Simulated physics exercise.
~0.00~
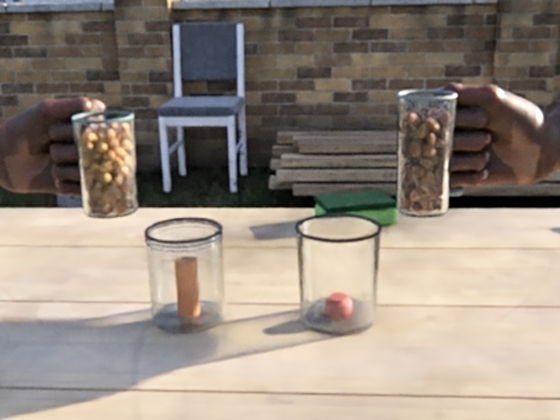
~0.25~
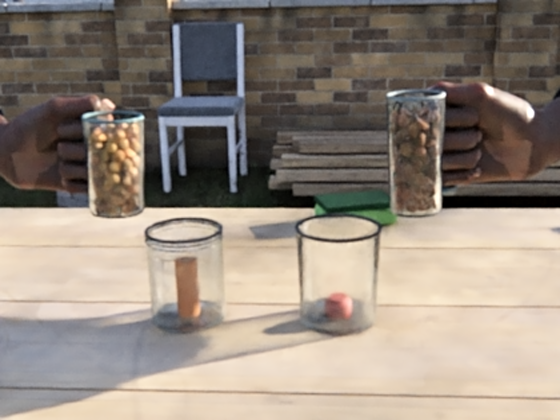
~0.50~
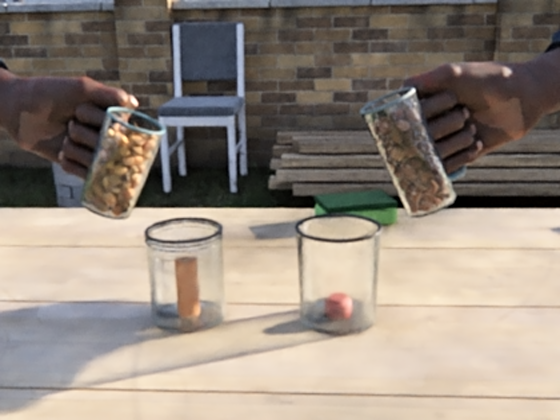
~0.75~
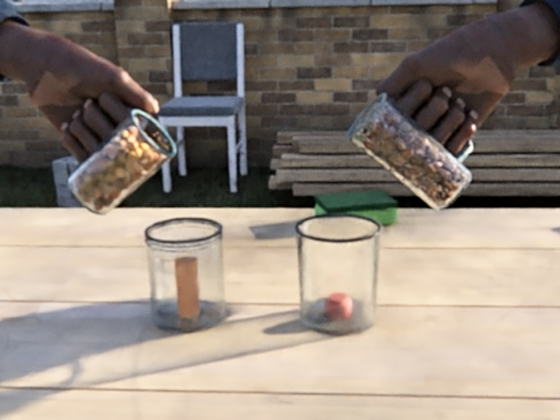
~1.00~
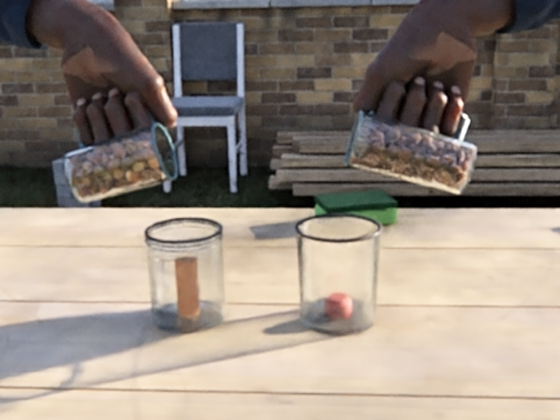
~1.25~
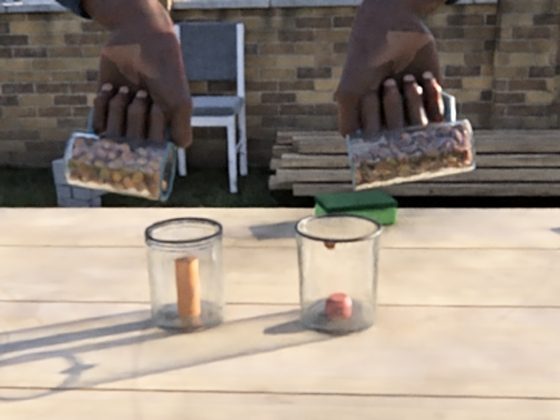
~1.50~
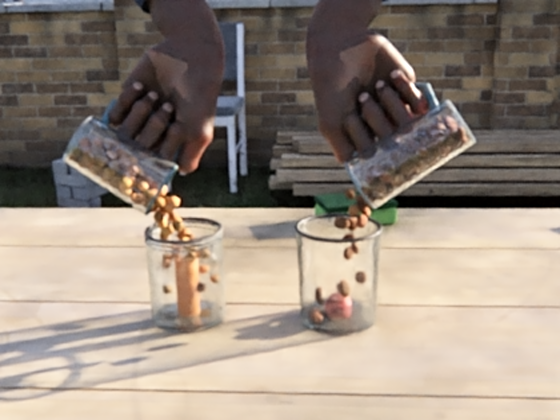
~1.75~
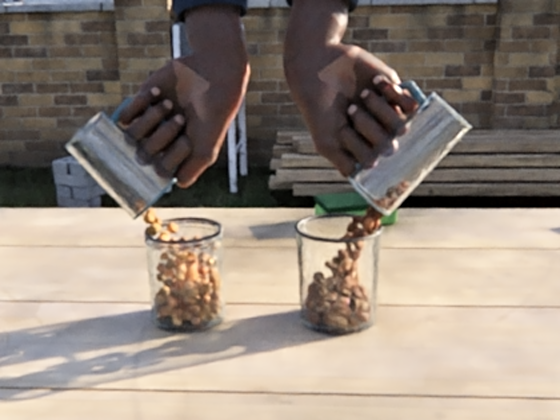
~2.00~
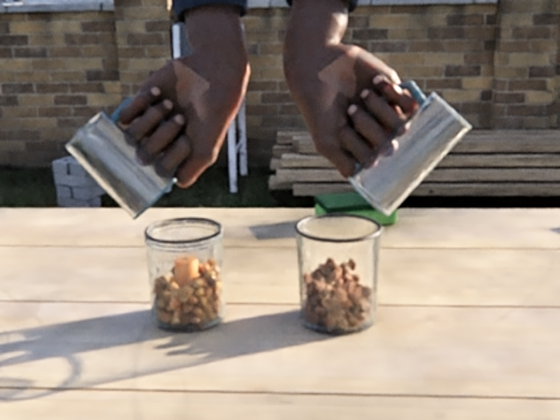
The clip shows two hands tilting glass cups of small brown nut-like pieces over two clear containers on a wooden table, emptying them until both containers are about half full, with the left container's upright orange-brown object still showing and the right one's reddish object buried.
